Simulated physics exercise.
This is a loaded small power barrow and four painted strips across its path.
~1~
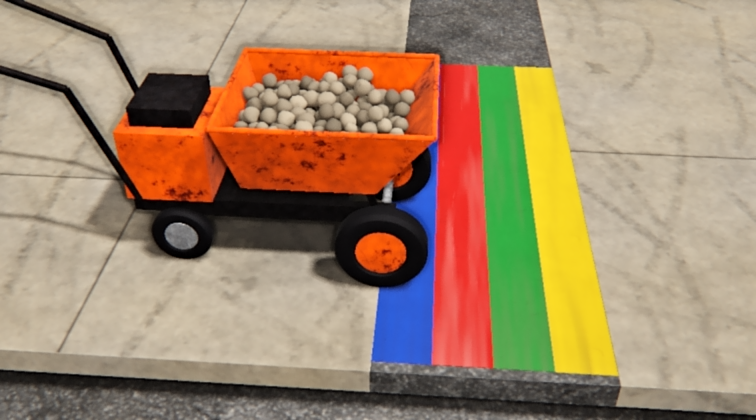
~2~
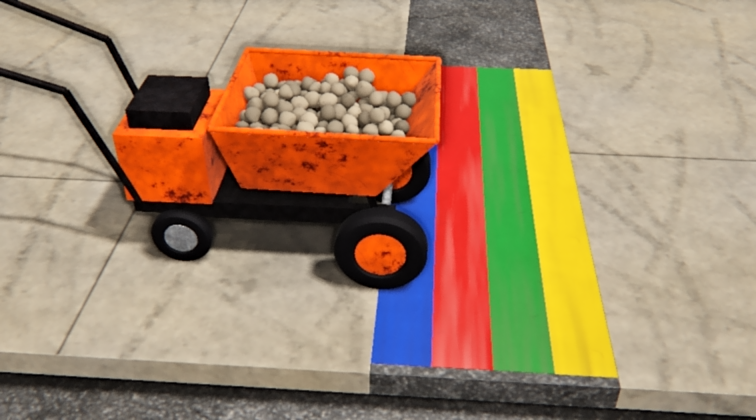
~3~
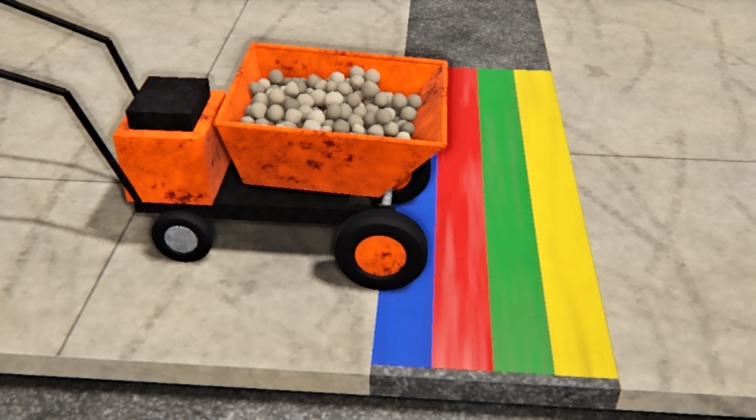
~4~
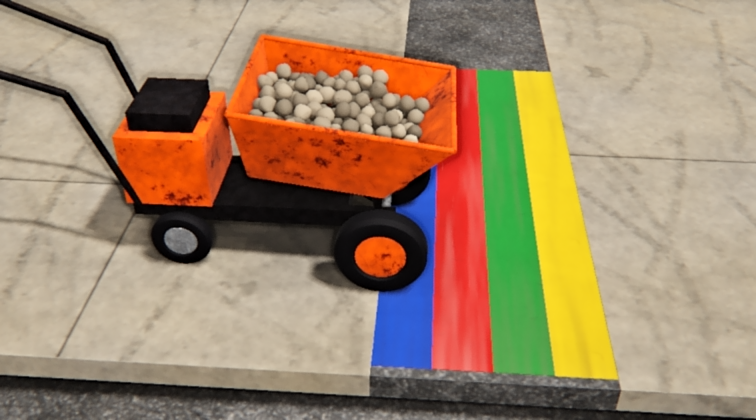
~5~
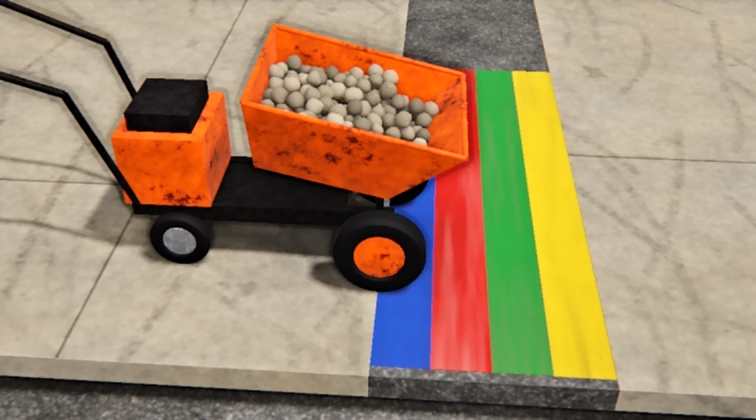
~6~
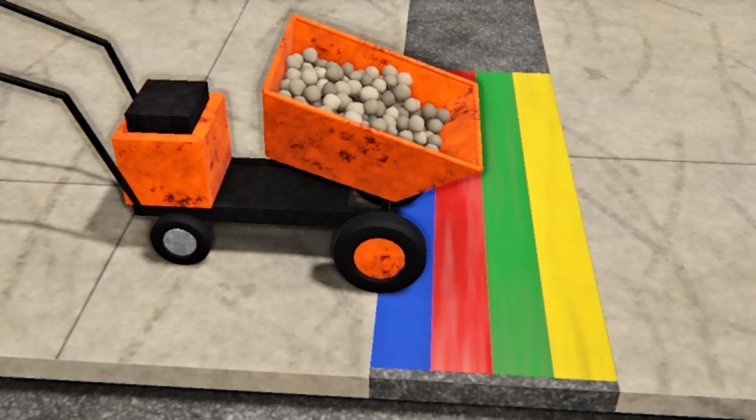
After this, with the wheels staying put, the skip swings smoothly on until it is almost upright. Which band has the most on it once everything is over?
Yellow.
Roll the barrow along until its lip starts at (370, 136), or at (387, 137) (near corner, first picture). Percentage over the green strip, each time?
Roughly 40 per cent, then roughly 30 per cent.
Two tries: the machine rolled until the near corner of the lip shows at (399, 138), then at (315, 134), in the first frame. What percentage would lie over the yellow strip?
Some 30 in a hundred, then some 10 in a hundred.
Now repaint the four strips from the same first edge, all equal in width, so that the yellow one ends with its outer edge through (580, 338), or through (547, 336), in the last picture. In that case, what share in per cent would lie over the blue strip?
In turn, 0 and 0 in a hundred.
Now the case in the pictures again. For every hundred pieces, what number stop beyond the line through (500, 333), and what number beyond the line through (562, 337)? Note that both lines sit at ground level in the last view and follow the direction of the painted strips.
In turn 70 and 50 in a hundred.
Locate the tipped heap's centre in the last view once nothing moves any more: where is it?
Resting centre, last picture - approx. (569, 245).
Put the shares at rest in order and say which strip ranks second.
Rank two: Green.
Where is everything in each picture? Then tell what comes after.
Lip of the skip (434, 139), level; top of the load (326, 101), river pebbles; blue strip (405, 317); red strip (462, 320); green strip (520, 323); yellow strip (579, 327), in the first frame.
Lip of the skip (436, 142), level; top of the load (300, 105), in the second frame.
Lip of the skip (443, 146), tipped barely; top of the load (305, 102), in the third frame.
Lip of the skip (454, 152), tipped a little; top of the load (296, 101), in the fourth frame.
Lip of the skip (465, 159), tipped a little; top of the load (307, 94), in the fifth frame.
Lip of the skip (480, 170), tipped clearly; top of the load (306, 90); blue strip (403, 323); red strip (461, 326); green strip (519, 329); yellow strip (578, 332), in the sixth frame.
Just after the last frame, skip tipped steeply; every one in the skip.
A moment on, skip tipped right over; the larger part in the skip; about a tenth over the green strip; about a tenth over the yellow strip; just a few falling.
Further on, skip tipped right over; roughly a quarter in the skip; about a tenth over the green strip; roughly a third over the yellow strip; roughly a quarter off the paint.
When it is over, skip tipped right over; roughly a quarter in the skip; not one over the blue strip; not one over the red strip; about a tenth over the green strip; roughly a third over the yellow strip; roughly a quarter off the paint.
